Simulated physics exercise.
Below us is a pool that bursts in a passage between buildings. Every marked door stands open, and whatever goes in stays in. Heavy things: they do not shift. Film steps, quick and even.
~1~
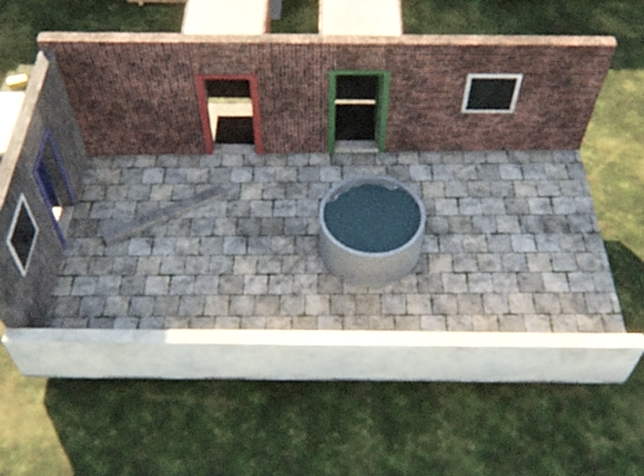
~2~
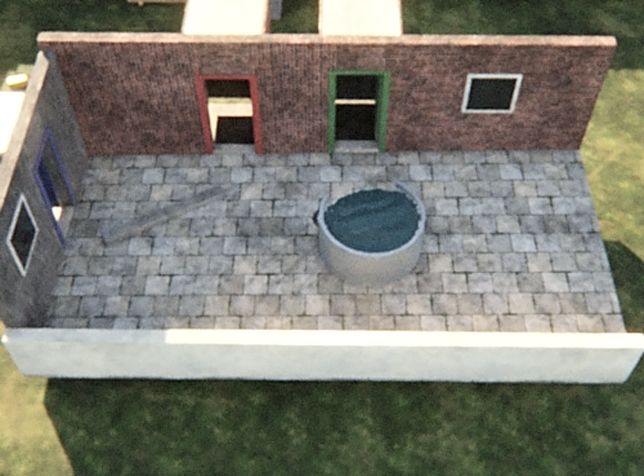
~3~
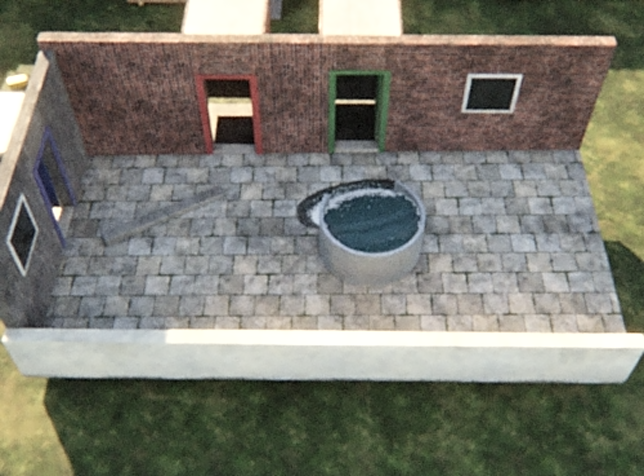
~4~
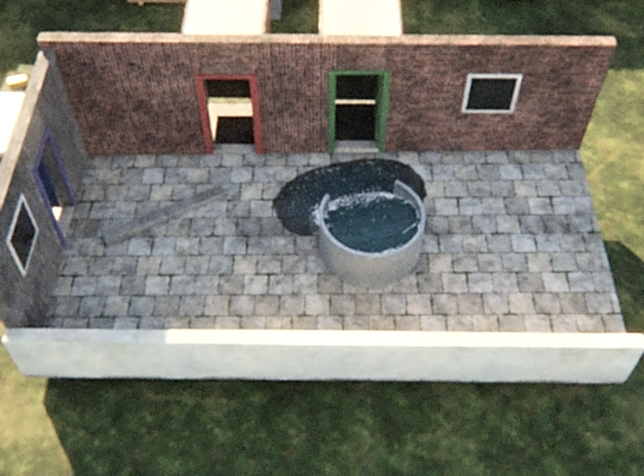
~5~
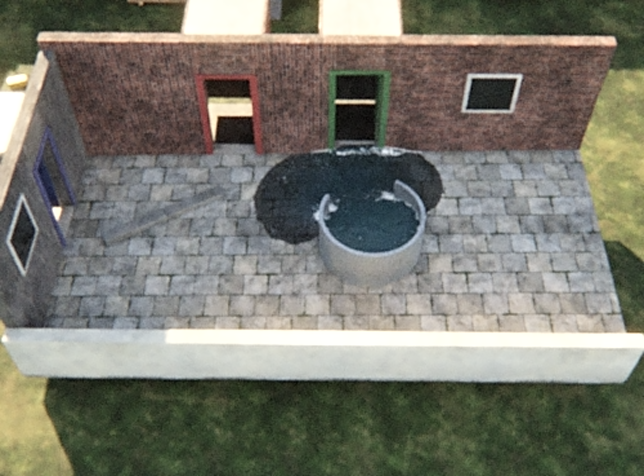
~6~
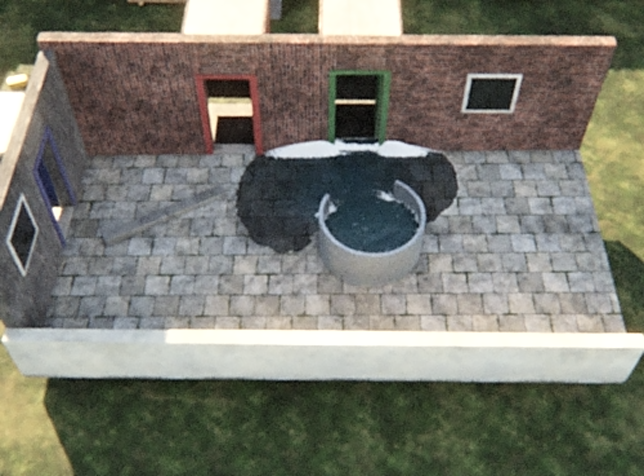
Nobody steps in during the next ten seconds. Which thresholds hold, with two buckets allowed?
As I see it, the green door is swamped; the blue door is swamped; the red door is swamped.
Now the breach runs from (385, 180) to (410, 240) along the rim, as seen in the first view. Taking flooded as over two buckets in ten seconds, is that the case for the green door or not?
I reckon the green door doesn't reach it.
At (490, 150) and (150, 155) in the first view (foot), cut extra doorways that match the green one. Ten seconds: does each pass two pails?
Below, below.
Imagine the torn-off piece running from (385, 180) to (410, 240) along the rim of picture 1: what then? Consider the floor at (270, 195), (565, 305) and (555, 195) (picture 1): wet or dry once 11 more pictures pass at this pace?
The first spot is spared, the second swamped, the third swamped.
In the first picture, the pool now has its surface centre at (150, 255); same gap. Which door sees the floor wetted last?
The door marked green is the last one.
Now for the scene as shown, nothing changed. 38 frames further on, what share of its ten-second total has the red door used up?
Near 100 per cent, give or take.
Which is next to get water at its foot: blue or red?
It would be the red-painted one.
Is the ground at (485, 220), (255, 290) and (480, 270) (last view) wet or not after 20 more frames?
Point by point: Inundated, not yet wet, not yet wet.
A moment on, water covers 20 % of the floor; the green door far over two buckets in, the blue door not reached, the red door under two buckets in.
Next, water covers 30 % of the floor; the green door far over two buckets in, the blue door not reached, the red door over two buckets in.
Then, water covers 45 % of the floor; the green door far over two buckets in, the blue door over two buckets in, the red door over two buckets in.
Later, water covers 60 % of the floor; the green door far over two buckets in, the blue door over two buckets in, the red door over two buckets in.
In the end, water covers 60 % of the floor; the green door far over two buckets in, the blue door far over two buckets in, the red door over two buckets in.
